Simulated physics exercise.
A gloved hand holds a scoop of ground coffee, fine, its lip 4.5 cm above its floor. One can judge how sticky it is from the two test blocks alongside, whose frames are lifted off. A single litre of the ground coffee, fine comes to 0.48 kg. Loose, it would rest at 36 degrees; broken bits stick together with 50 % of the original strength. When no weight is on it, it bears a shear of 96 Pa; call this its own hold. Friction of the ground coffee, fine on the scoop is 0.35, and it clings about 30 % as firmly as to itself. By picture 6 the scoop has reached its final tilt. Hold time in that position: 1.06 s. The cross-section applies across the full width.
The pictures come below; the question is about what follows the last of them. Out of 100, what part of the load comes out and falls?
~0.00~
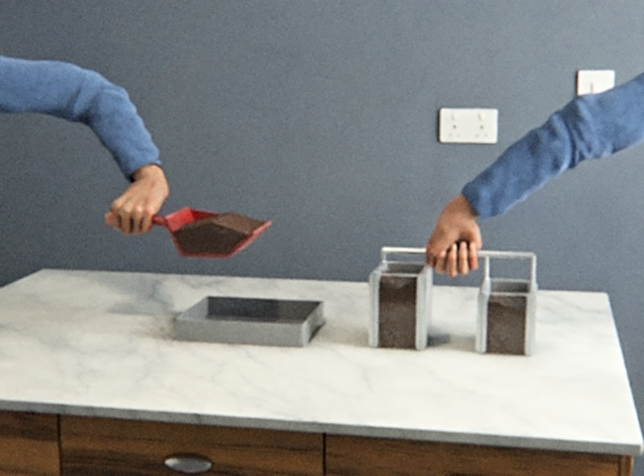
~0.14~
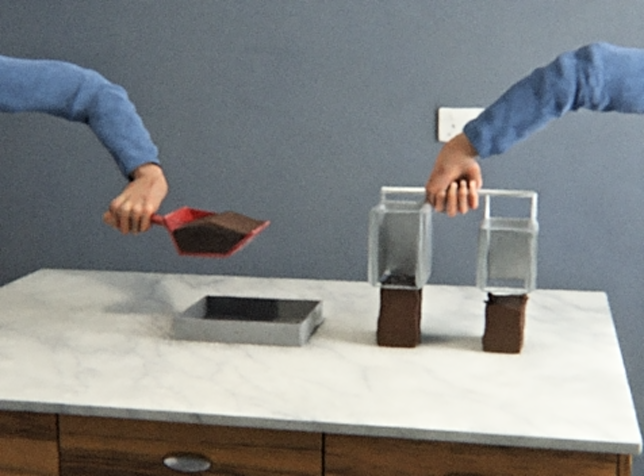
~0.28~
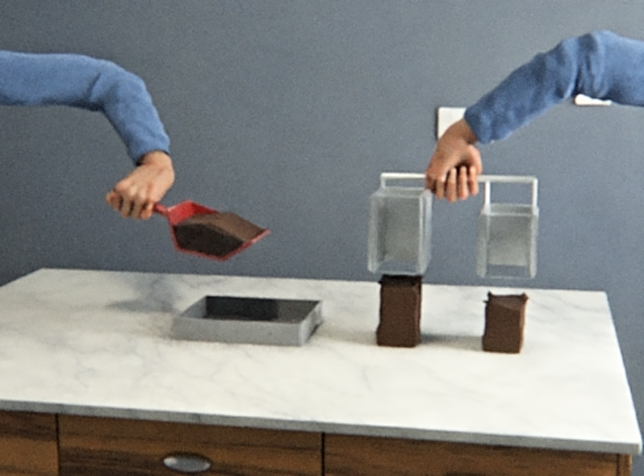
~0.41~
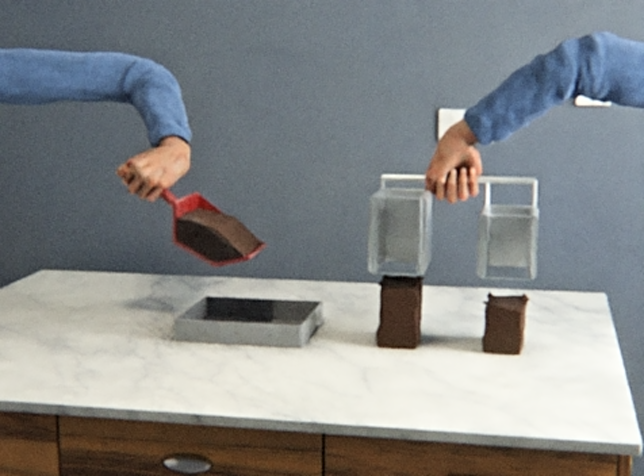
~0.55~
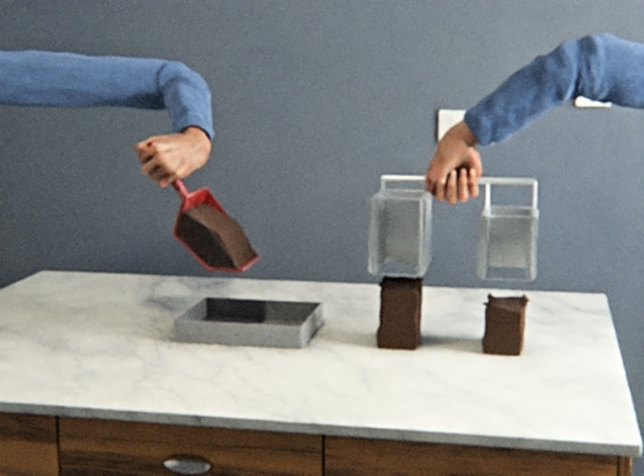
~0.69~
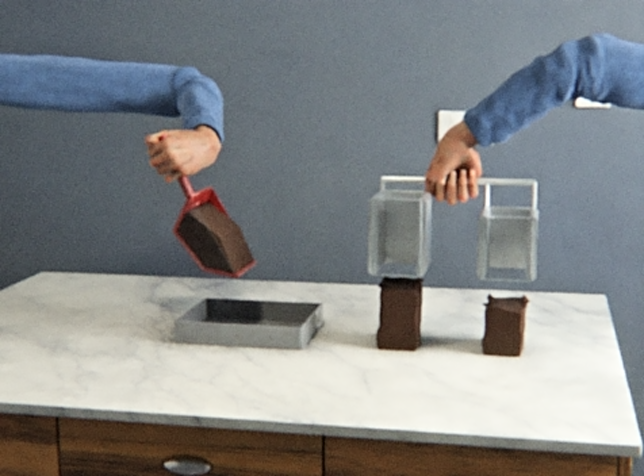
Close to 0 out of 100.
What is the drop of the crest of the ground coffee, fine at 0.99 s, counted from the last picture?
Roughly 0.0 cm.
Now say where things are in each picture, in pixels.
The first frame shows lip at (251, 233), tilt 0 degrees; highest point of the ground coffee, fine at (210, 222); test blocks 13 cm, 9.6 cm high (left to right).
The second frame shows lip at (250, 232), tilt 0 degrees; highest point of the ground coffee, fine at (209, 222); test blocks 12 cm, 9.5 cm high (left to right).
The third frame shows lip at (250, 241), tilt 11 degrees; highest point of the ground coffee, fine at (212, 223); test blocks 12 cm, 9.5 cm high (left to right).
The fourth frame shows lip at (248, 256), tilt 28 degrees; highest point of the ground coffee, fine at (178, 219); test blocks 12 cm, 9.5 cm high (left to right).
The fifth frame shows lip at (241, 269), tilt 44 degrees; highest point of the ground coffee, fine at (185, 214); test blocks 12 cm, 9.5 cm high (left to right).
The sixth frame shows lip at (237, 275), tilt 52 degrees; highest point of the ground coffee, fine at (188, 213); test blocks 12 cm, 9.5 cm high (left to right).
By 0.83 s, the scoop is at 52 degrees and 0 % has left it.
By 0.99 s, the scoop is at 52 degrees and 0 % has left it.
By 1.16 s, the scoop is at 52 degrees and 0 % has left it.
By 1.32 s, the scoop is at 52 degrees and 0 % has left it.
By 1.43 s, at the end, the scoop is at 52 degrees and 0 % has left it.
